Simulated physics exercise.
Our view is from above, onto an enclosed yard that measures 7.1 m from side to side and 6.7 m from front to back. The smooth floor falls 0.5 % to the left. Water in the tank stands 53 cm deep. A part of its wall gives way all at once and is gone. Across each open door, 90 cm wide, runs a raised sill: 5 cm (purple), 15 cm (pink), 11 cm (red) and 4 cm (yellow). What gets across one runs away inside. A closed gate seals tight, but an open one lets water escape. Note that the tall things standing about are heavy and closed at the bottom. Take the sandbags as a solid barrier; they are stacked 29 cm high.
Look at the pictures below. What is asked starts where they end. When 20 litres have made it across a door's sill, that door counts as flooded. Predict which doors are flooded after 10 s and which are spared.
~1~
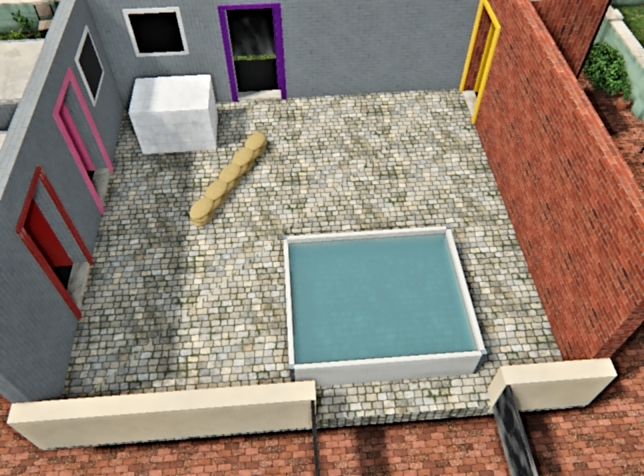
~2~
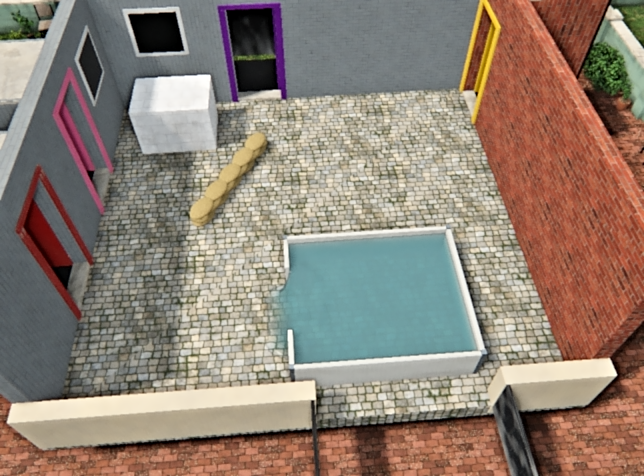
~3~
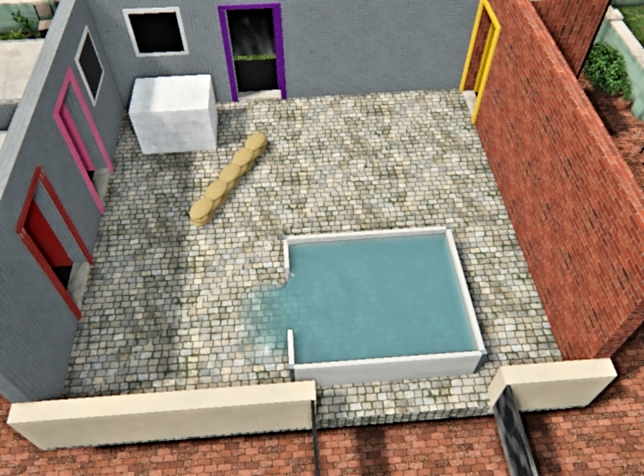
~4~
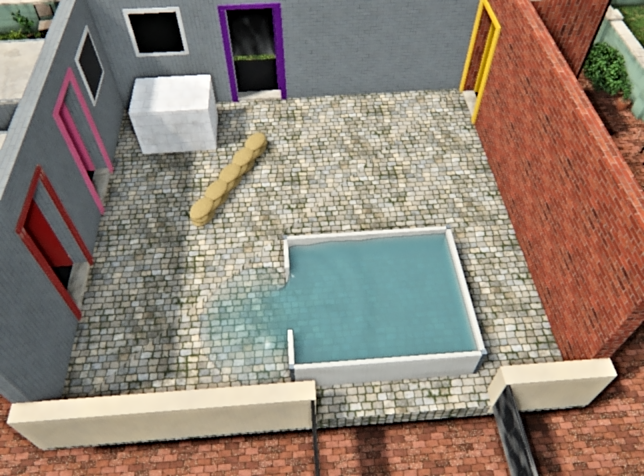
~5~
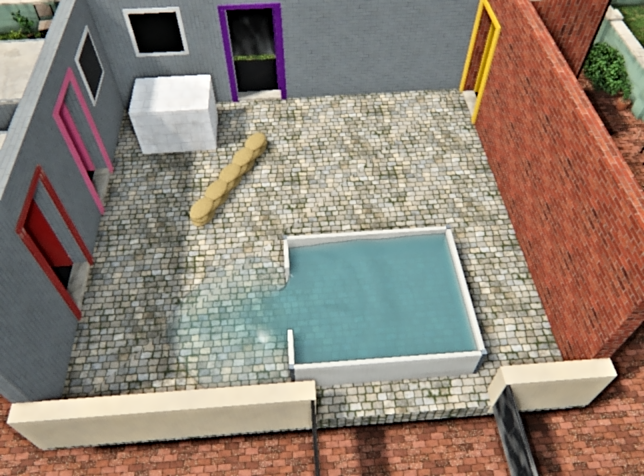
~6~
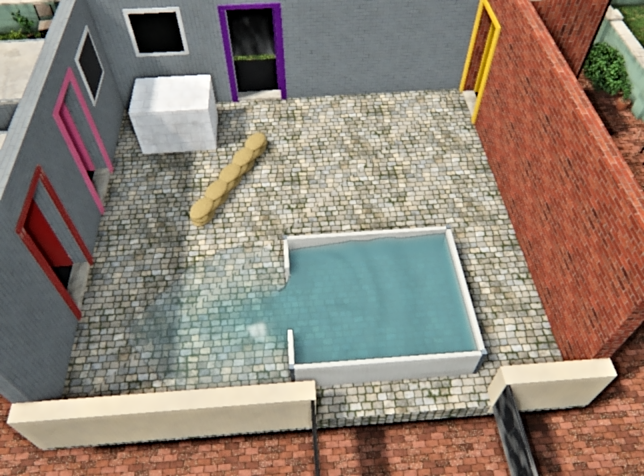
In the end the purple door surpasses the limit. The pink door falls short of the limit. The red door surpasses the limit. The yellow door falls short of the limit.
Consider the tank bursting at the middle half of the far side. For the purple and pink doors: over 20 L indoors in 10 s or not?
Outcome at purple: Exceeded; outcome at pink: Not exceeded.
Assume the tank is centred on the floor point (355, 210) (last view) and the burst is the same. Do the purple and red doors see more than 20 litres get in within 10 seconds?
For the purple door, the amount is acceptable; for the red door, the amount is too high.
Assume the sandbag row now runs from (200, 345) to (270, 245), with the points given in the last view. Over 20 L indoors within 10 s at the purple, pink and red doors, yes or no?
Result - purple: No, not exceeded, pink: No, not exceeded, red: No, not exceeded.
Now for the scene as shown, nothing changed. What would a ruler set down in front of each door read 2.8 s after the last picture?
Centimetres: Purple 0 / pink 11 / red 21 / yellow 0.
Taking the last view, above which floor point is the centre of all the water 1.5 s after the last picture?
Its balance point sits around (295, 317).
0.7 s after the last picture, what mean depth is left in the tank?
The mean depth is some 42 cm.
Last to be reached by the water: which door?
It would be the yellow one.
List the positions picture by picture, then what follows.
In the first frame, the tank at (377, 294) is whole and still, 53 cm deep.
In the second frame, water pours out at (292, 311) and has run 0.6 m, to (282, 353); typically 9 cm deep outside, 53 cm at the tank's back.
In the third frame, water pours out at (292, 313) and has run 0.8 m, to (245, 348); typically 9 cm deep outside, 53 cm at the tank's back.
In the fourth frame, water pours out at (292, 313) and has run 1.3 m, to (206, 319); typically 6 cm deep outside, 53 cm at the tank's back.
In the fifth frame, the front is at (173, 335), 1.8 m from the gap at (292, 313); 2.8 m2 of floor is under water; 53 cm left at the back of the tank.
In the sixth frame, water pours out at (292, 312) and has run 2.3 m, to (136, 338); typically 4 cm deep outside, 53 cm at the tank's back.
Then, 0.7 s after the last picture water covers 20 % of the floor and is deepest (32 cm) near (281, 324); purple door not reached, pink door not reached, red door 15 cm at the sill, 1 L in, yellow door not reached.
Then, 1.5 s after the last picture water covers 25 % of the floor and is deepest (34 cm) near (87, 408); purple door not reached, pink door 4 cm at the sill, 0 L in, red door 21 cm at the sill, 25 L in, yellow door not reached.
Then, 2.8 s after the last picture water covers 30 % of the floor and is deepest (25 cm) near (60, 410); purple door not reached, pink door 11 cm at the sill, 0 L in, red door 21 cm at the sill, 81 L in, yellow door not reached.
Then, 5.3 s after the last picture water covers 40 % of the floor and is deepest (21 cm) near (125, 112); purple door 8 cm at the sill, 0 L in, pink door 9 cm at the sill, 0 L in, red door 16 cm at the sill, 116 L in, yellow door not reached.
Then, 9.3 s after the last picture water covers 70 % of the floor and is deepest (18 cm) near (125, 112); purple door 8 cm at the sill, 49 L in, pink door 14 cm at the sill, 3 L in, red door 11 cm at the sill, 138 L in, yellow door 6 cm at the sill, 3 L in.
